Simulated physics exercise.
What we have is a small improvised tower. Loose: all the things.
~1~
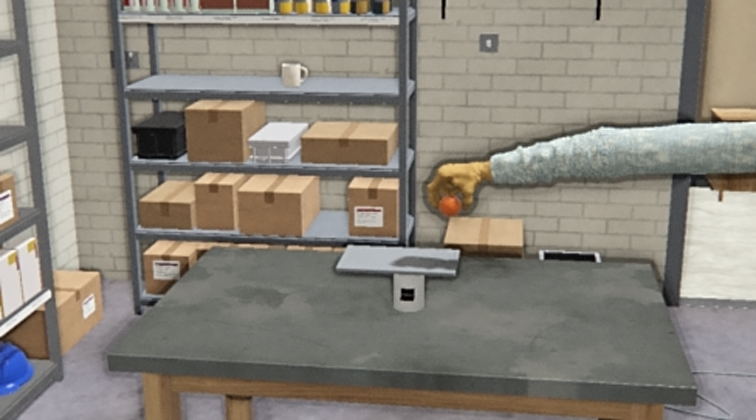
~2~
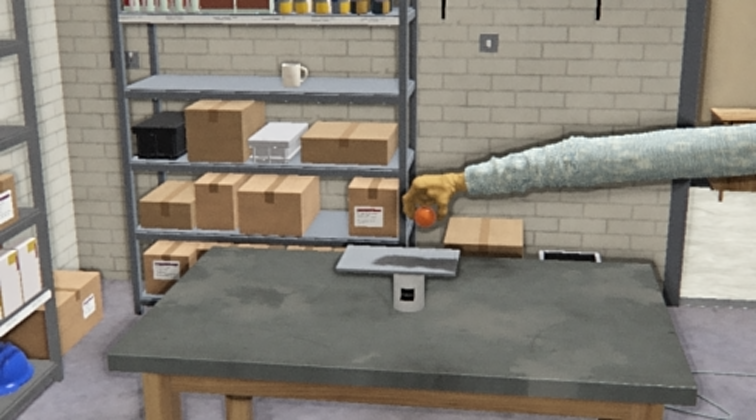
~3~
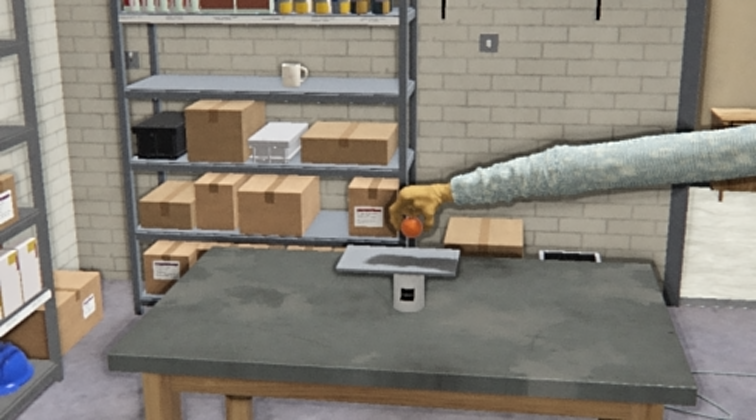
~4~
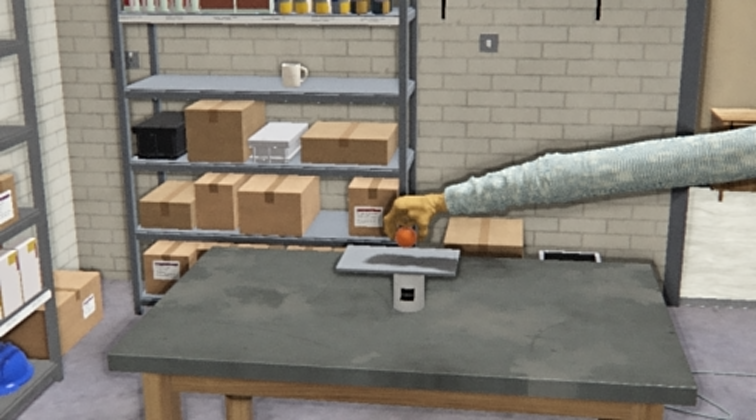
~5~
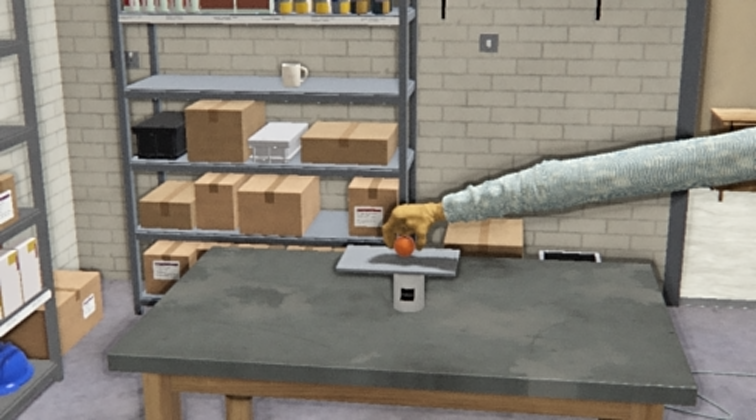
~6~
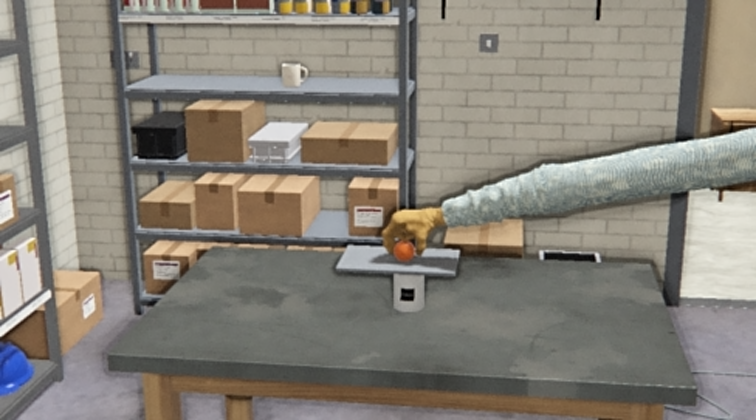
A gloved hand moving left and lowering an orange tomato onto a grey lid on a small cylinder atop a workbench.
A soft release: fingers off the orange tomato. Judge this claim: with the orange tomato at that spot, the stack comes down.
The claim is wrong.
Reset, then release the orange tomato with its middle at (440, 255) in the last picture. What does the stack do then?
Stands.
Then, 0.80 s past the last view, nothing moves.
Then, 1.70 s past the last view, orange tomato resting near (405, 251).
Finally, all 3 still in place. Final places as the last picture's camera would see them, orange tomato near (404, 251). The stack stays up.
